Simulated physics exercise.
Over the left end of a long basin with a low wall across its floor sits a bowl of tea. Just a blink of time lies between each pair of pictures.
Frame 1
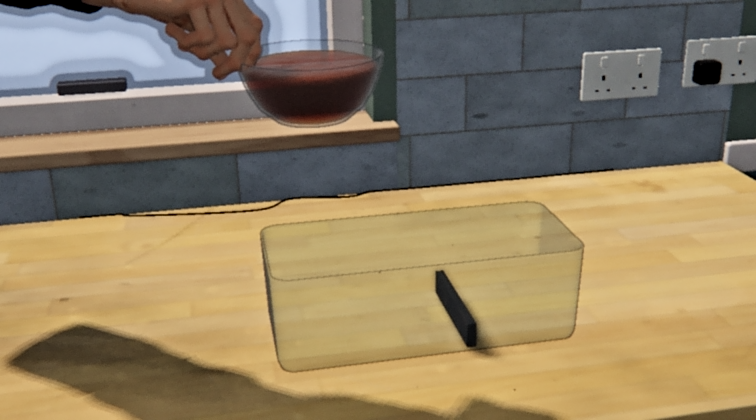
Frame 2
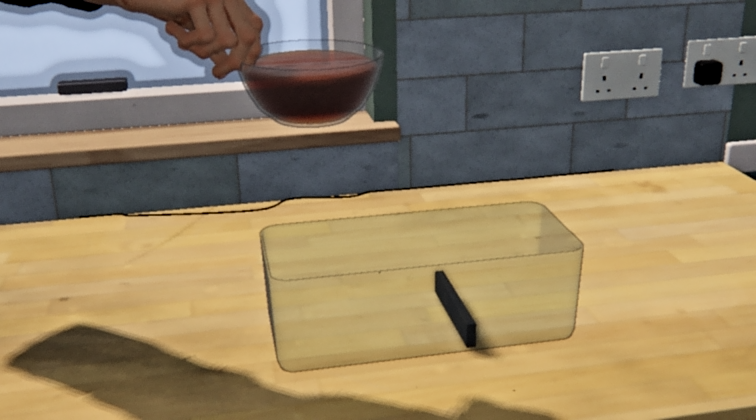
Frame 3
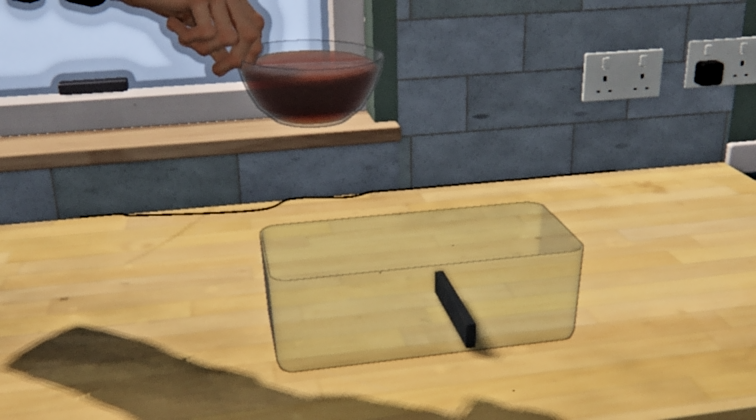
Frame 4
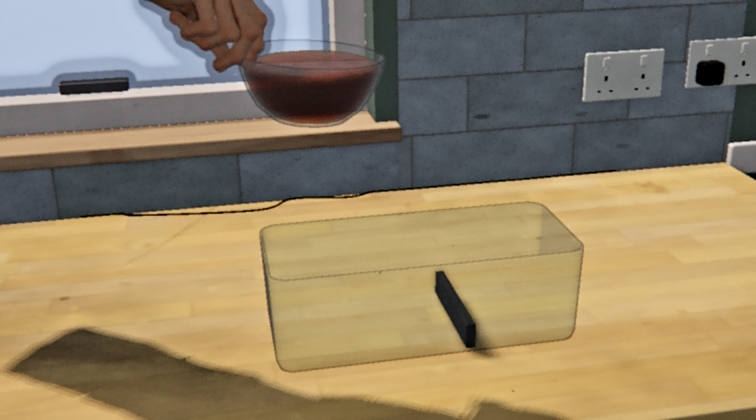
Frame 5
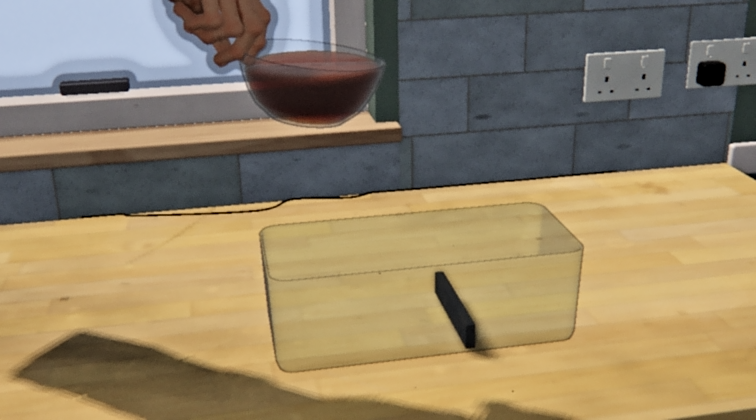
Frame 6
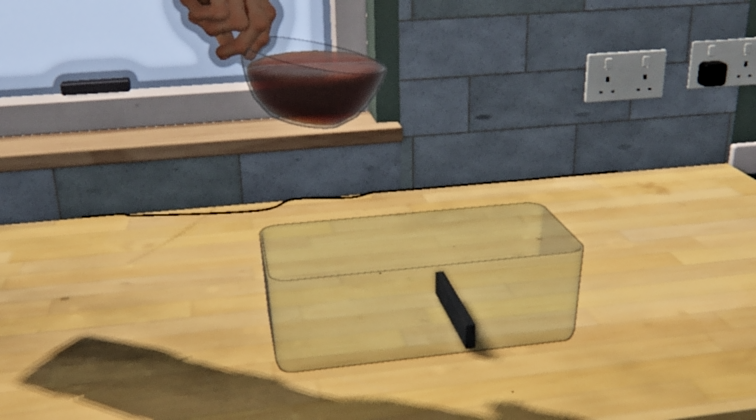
Glass bowl of reddish-brown tea tilting slightly rightward beside a hand, above a clear long basin with a low black wall inside.
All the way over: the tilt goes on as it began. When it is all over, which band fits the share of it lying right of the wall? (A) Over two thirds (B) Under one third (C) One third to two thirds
(C) One third to two thirds.
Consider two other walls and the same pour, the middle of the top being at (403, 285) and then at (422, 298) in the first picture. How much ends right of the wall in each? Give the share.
Around 90 percent in try one and around 75 percent in try two.
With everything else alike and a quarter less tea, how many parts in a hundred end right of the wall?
I'd put it at some 35 %.
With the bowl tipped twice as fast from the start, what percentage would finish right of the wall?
Roughly 35 in a hundred.
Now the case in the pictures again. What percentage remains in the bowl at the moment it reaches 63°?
About 40 % remains.
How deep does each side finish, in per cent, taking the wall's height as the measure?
Levels: Left around 30 per cent, right around 60 per cent.
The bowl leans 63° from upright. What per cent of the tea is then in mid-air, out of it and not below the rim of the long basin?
Something close to 40 percent of it.
A moment on, the tilt is 63° and 39 per cent is still to pour, 9 is left of the wall and 12 right of it.
Next, the tilt is 96° and 1 per cent is still to pour, 40 is left of the wall and 50 right of it.
Then the tilt is 103° and 0 per cent is still to pour, 48 is left of the wall and 51 right of it.
Later the tilt is 103° and 0 per cent is still to pour, 47 is left of the wall and 51 right of it.
In the end 47 per cent lies left of the wall, 51 right of it and 1 outside.
